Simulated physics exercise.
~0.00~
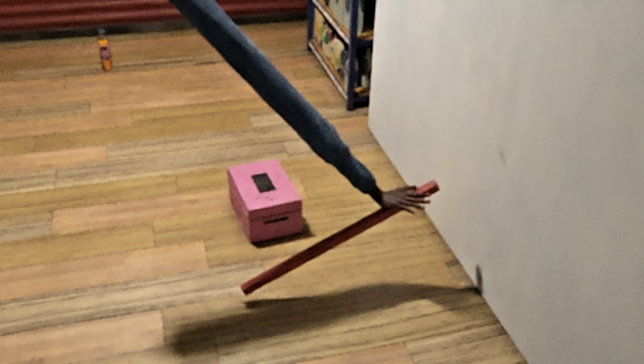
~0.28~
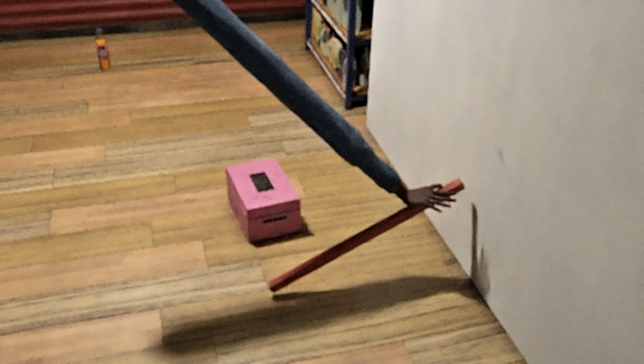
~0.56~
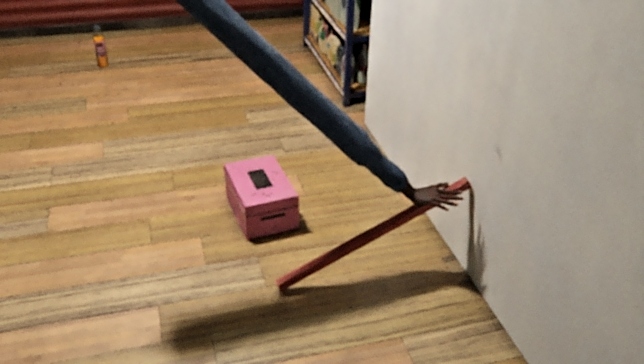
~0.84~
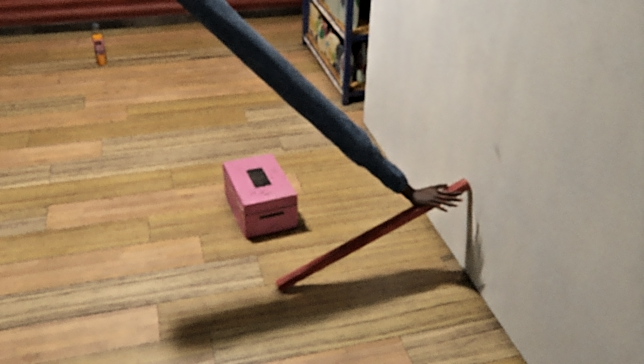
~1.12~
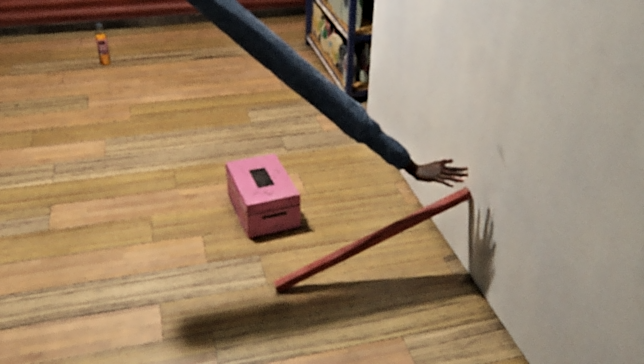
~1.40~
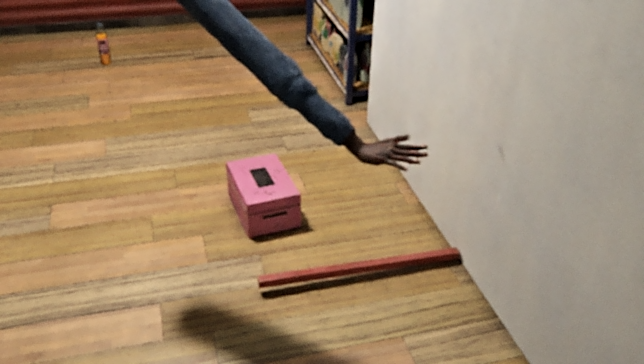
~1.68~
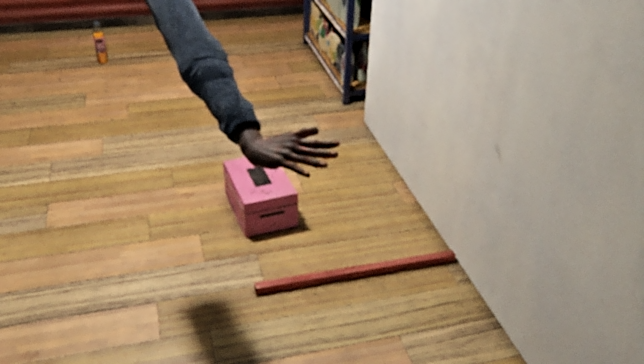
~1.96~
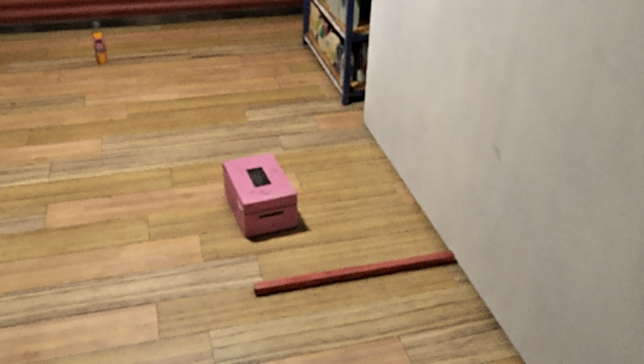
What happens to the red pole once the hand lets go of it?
It does not stay leaning on the wall but slips down and ends up lying on the floor, with one end near the foot of the wall.
